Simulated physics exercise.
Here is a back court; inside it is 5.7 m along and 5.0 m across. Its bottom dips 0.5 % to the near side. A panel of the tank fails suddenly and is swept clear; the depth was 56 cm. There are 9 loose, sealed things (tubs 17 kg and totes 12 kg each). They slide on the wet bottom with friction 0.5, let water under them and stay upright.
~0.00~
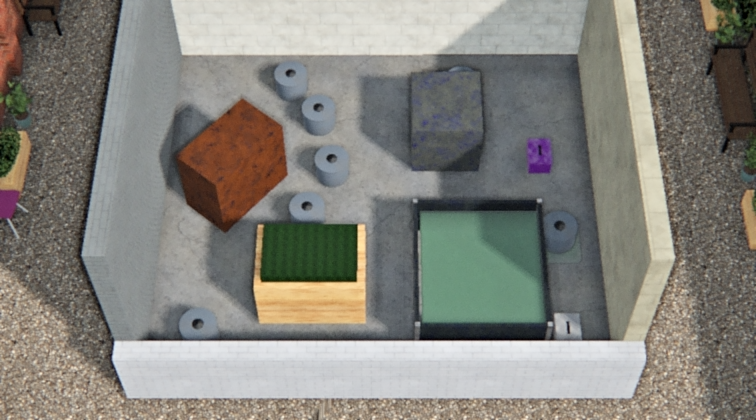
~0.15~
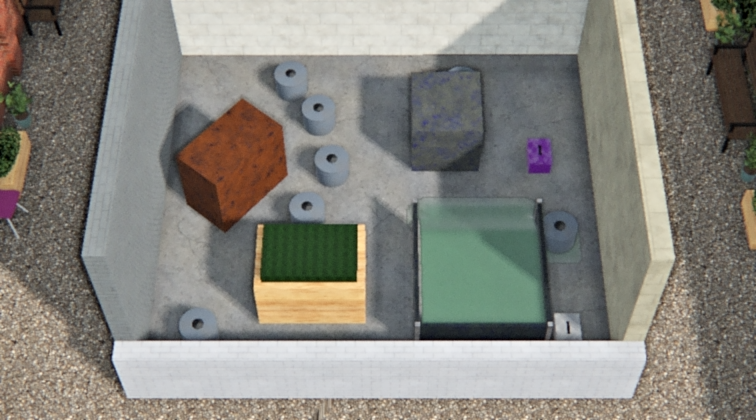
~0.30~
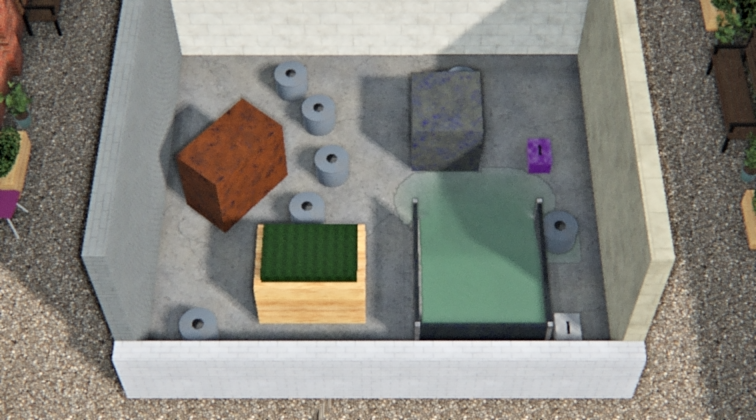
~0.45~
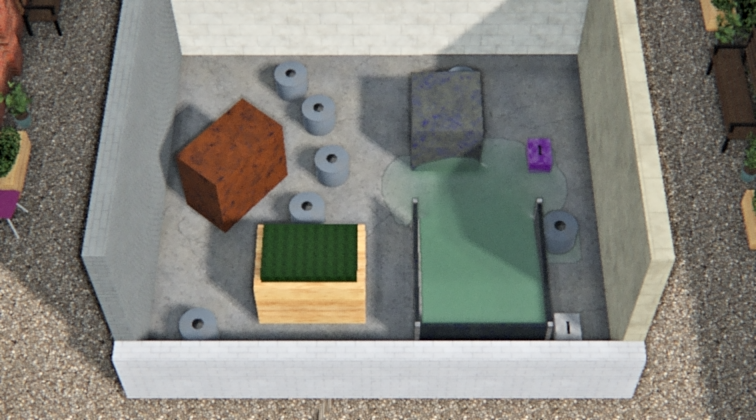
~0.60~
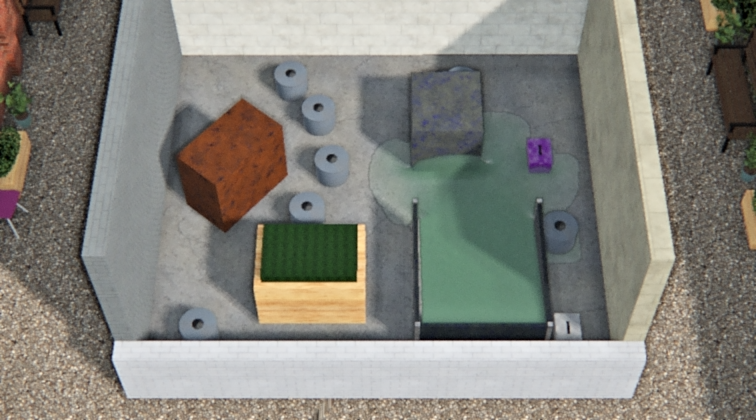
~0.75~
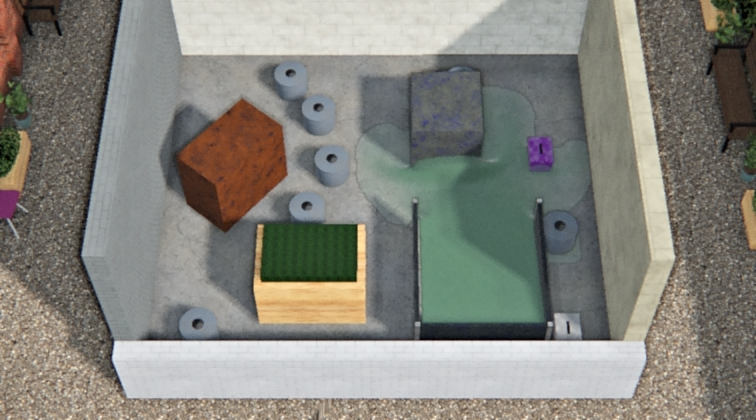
The big tank of greenish water lost its far panel inside the walled court, and water spread out across the floor, reaching around the dark block and the purple box, while nothing else moved.
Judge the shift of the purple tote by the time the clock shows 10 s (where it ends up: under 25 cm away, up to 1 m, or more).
Purple tote gets carried off.
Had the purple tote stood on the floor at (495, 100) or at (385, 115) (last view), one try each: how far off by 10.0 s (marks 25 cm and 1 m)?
In turn: It gets carried off; it is nudged along.
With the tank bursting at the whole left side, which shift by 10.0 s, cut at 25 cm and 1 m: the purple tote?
Then the purple tote barely shifts.
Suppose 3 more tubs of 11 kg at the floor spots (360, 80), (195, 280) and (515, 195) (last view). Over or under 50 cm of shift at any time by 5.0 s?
In turn: More, short of it, past it.
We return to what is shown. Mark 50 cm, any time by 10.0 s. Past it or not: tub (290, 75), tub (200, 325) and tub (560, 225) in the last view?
In turn: Over, short of it, short of it.
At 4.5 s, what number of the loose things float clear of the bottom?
0 of them.
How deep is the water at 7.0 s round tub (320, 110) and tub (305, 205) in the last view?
Roughly 8 and 5 cm.
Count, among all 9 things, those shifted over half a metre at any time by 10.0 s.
I count 5.
After 2.0 s the purple tote is near (568, 54), 1.6 m from its start, afloat; 1 afloat.
After 4.5 s the purple tote is near (394, 64), 2.4 m from its start, aground; 0 afloat.
After 7.0 s the purple tote is near (334, 66), 3.1 m from its start, aground; 0 afloat.
After 10.0 s the purple tote is near (334, 66), 3.1 m from its start, aground; 0 afloat.
